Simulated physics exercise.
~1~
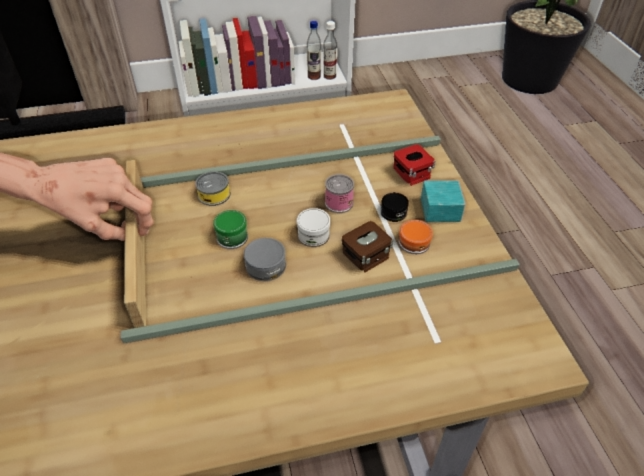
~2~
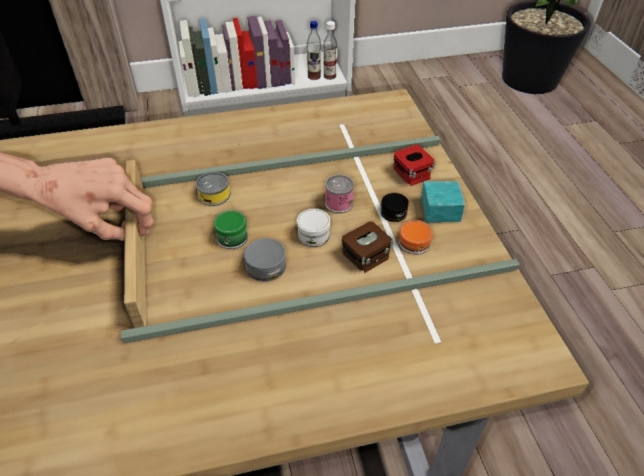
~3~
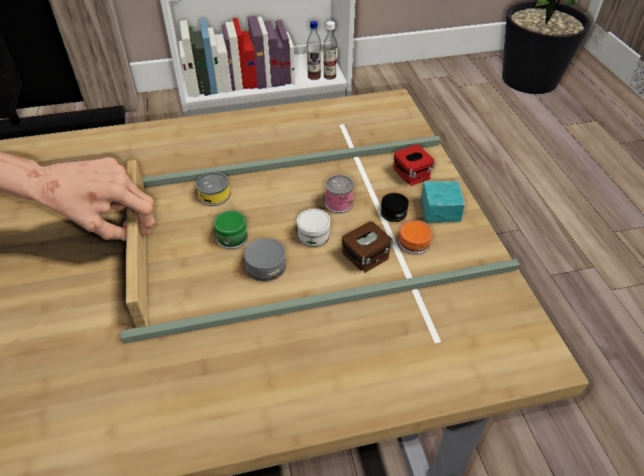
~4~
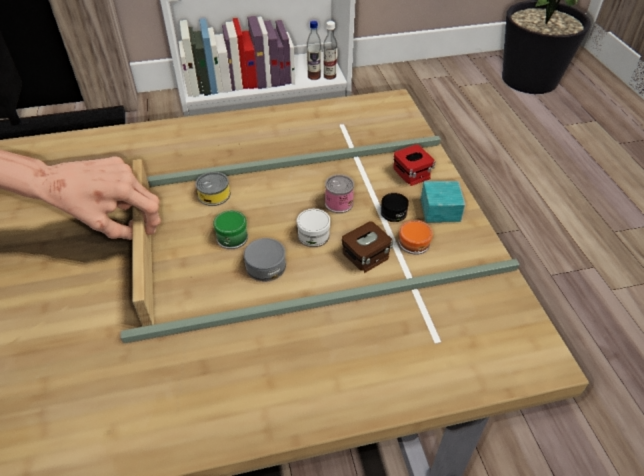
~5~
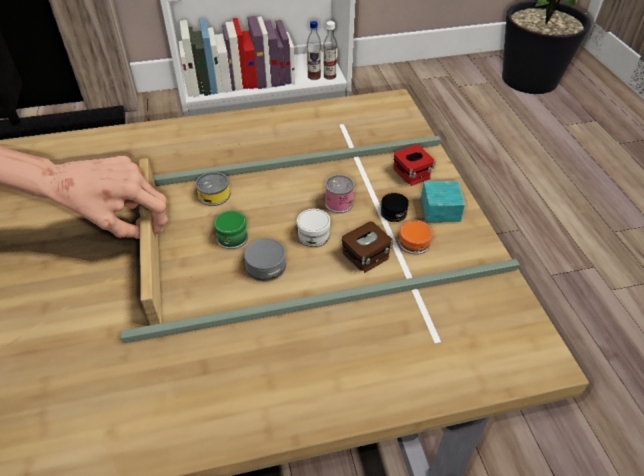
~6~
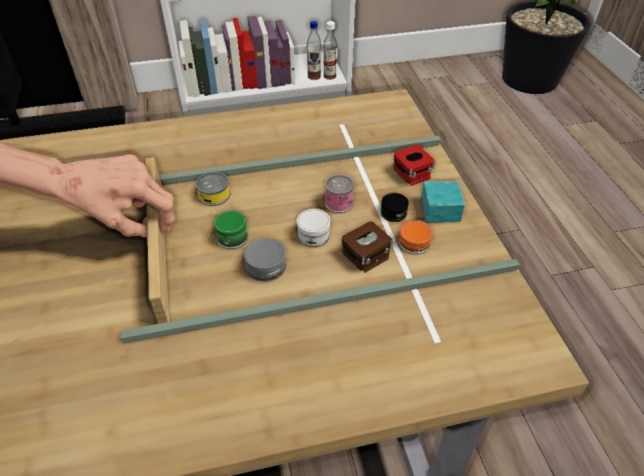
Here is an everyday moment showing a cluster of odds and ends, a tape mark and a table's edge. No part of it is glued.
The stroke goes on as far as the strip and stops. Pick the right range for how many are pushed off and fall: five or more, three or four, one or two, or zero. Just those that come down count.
The right range is zero.
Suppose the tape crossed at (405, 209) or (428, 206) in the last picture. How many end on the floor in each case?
So it's 1 the first time and 2 the second time.
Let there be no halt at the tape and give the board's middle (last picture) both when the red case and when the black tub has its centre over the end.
Its middle is around (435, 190) and around (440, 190).
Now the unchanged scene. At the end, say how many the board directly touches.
The figure is 4.
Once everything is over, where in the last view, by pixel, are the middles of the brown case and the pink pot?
Listed in order, first is (454, 243) and the other is (385, 182).
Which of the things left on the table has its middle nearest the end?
The one you want is the orange pot.
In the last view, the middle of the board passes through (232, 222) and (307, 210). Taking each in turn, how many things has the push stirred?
Note: First position 2; second position 5.
Soon after, none off yet; turquoise block at rest near (442, 202); red case at rest near (413, 165); orange pot at rest near (415, 237).
At rest, the number that fall off is zero.
